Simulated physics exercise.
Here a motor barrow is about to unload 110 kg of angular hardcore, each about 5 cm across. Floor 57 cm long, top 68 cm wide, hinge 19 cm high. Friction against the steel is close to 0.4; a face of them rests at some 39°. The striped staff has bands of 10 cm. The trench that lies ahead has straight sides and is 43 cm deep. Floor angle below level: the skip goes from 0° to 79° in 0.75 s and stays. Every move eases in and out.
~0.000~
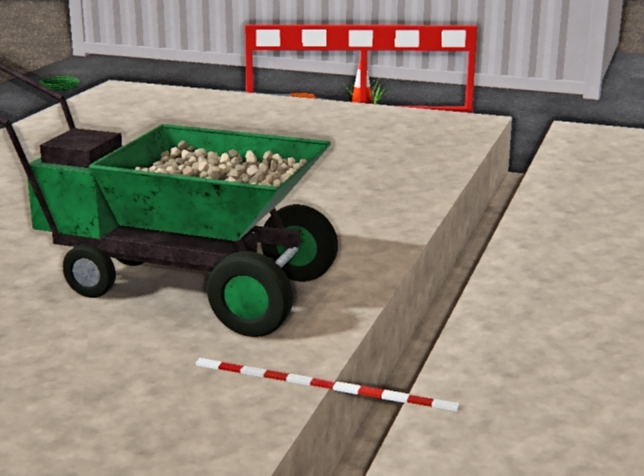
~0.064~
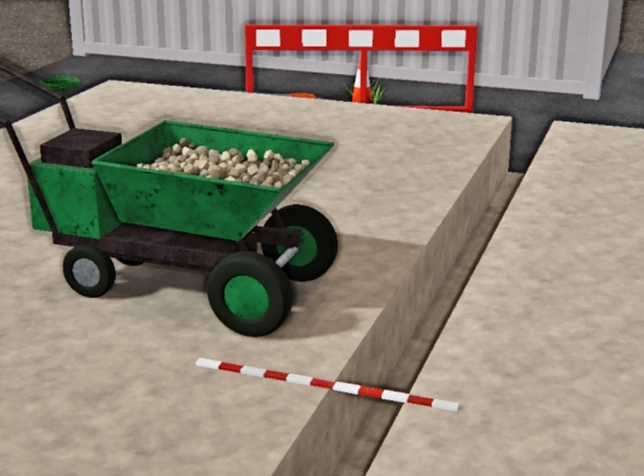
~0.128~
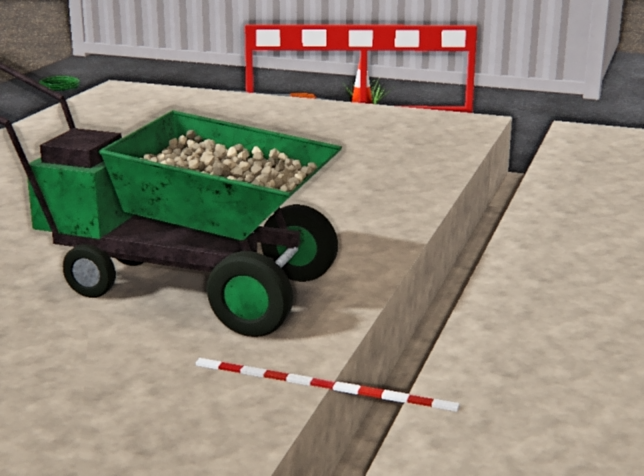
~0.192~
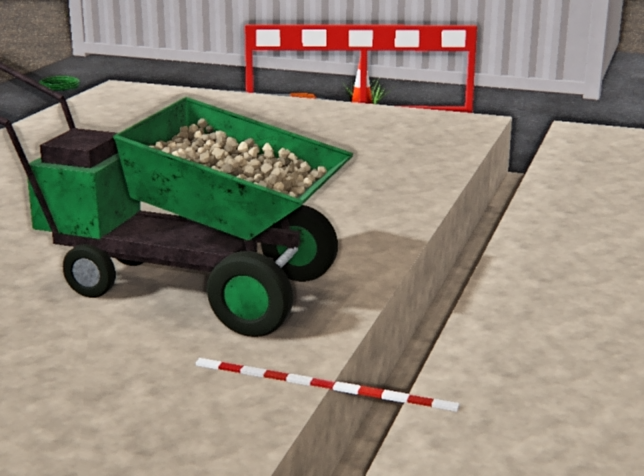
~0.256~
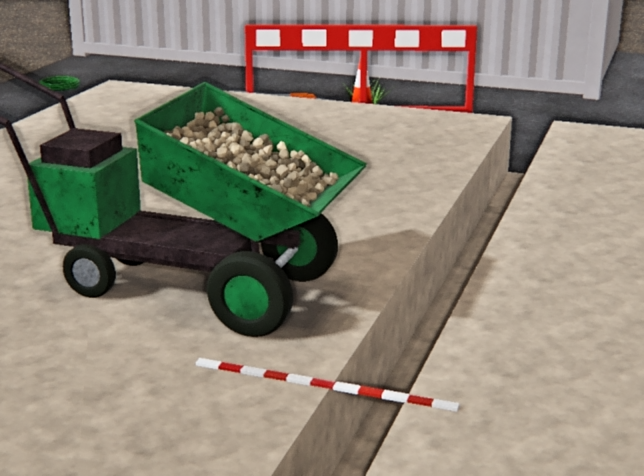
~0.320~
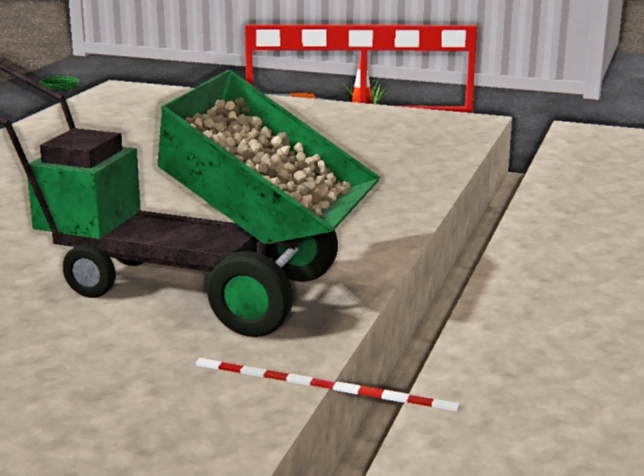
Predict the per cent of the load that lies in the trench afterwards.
73 per cent.
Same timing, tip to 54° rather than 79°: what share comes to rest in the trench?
Roughly 15%.
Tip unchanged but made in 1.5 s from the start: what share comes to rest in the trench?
I'd put it at roughly 90 per cent.
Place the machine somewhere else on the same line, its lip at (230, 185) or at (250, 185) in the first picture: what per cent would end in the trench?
First spot about 85, second spot about 95 per cent.
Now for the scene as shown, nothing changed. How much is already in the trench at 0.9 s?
Roughly 30% by that time.
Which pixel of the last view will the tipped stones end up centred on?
I'd put it close to (422, 393).
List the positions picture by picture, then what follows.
Lip at (277, 189), floor tilted 0°, highest stones at (247, 164), in the first frame.
The skip is at 2°, its lip at (280, 191); the top of the load is at (233, 160); the stones move at 0.4 m/s on average, in the second frame.
The skip is at 6°, its lip at (289, 195); the top of the load is at (195, 146); the stones move at 0.7 m/s on average, in the third frame.
The skip is at 13°, its lip at (302, 203); the top of the load is at (197, 133); the stones move at 1.0 m/s on average, in the fourth frame.
Lip at (318, 215), floor tilted 21°, highest stones at (206, 123); the stones move at 1.2 m/s on average, in the fifth frame.
The skip is at 31°, its lip at (333, 230); the top of the load is at (219, 111); the stones move at 1.4 m/s on average, in the sixth frame.
After 0.6 s the floor is at 66°; 100 % in the skip; the foremost stones are at (371, 262).
After 0.9 s the floor is at 79°; 61 % in the skip, 31 % in the trench, 7 % past the trench; the foremost stones are at (466, 331).
After 1.2 s the floor is at 79°; 8 % in the skip, 64 % in the trench, 28 % past the trench; the foremost stones are at (613, 338).
After 3.2 s the floor is at 79°; 0 % in the skip, 73 % in the trench, 27 % past the trench; the foremost stones are past the picture's edge.
